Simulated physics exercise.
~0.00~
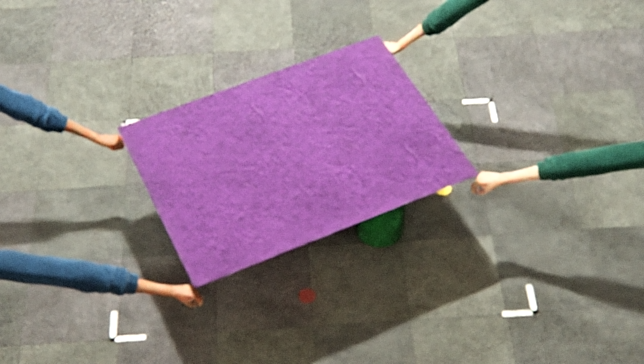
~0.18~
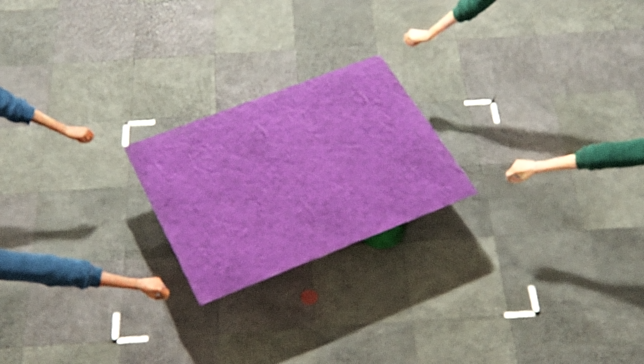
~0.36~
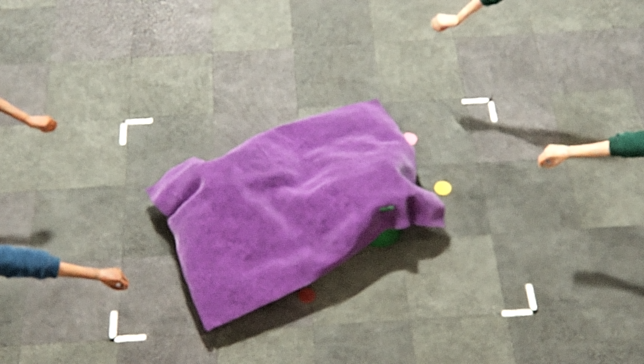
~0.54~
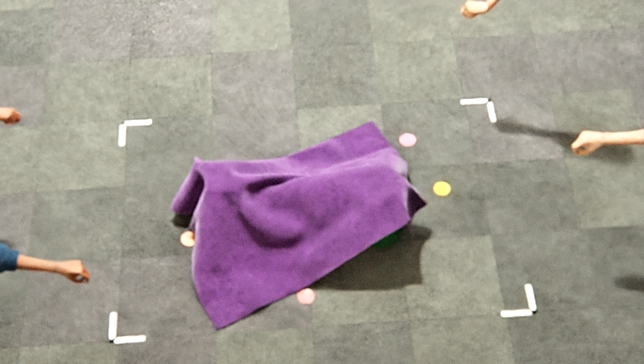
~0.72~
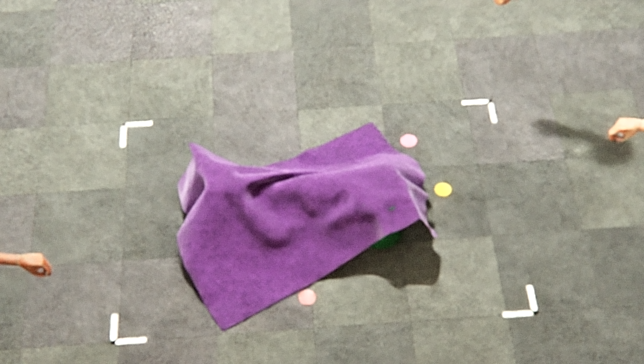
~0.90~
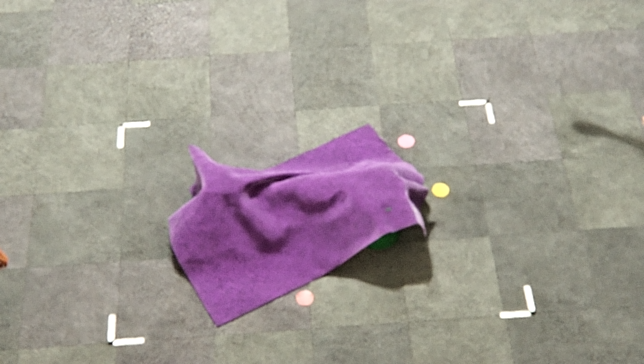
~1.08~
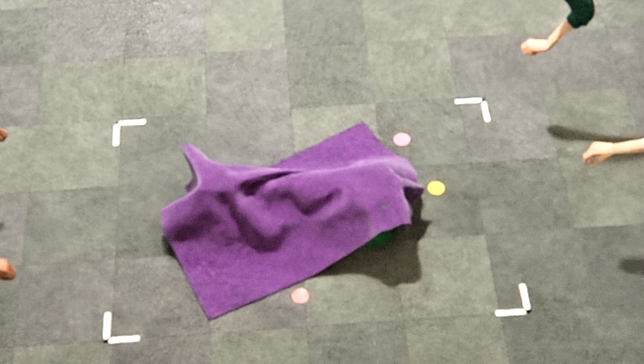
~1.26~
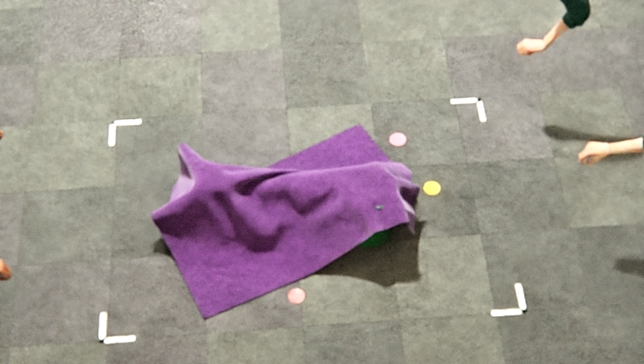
The clip opens with four hands, two on each side, holding a purple blanket flat and tilted above a grey tiled floor, a green pot peeking out beneath its lower edge. The hands let go and draw back as the blanket drops. It sags and crumples over what stands beneath, its left edge folding in so that an orange plate briefly shows. That edge then spreads back out and hides the plate. The blanket ends propped up in a peak at the left and creased across the middle, with the pink, yellow and red saucers uncovered around it.
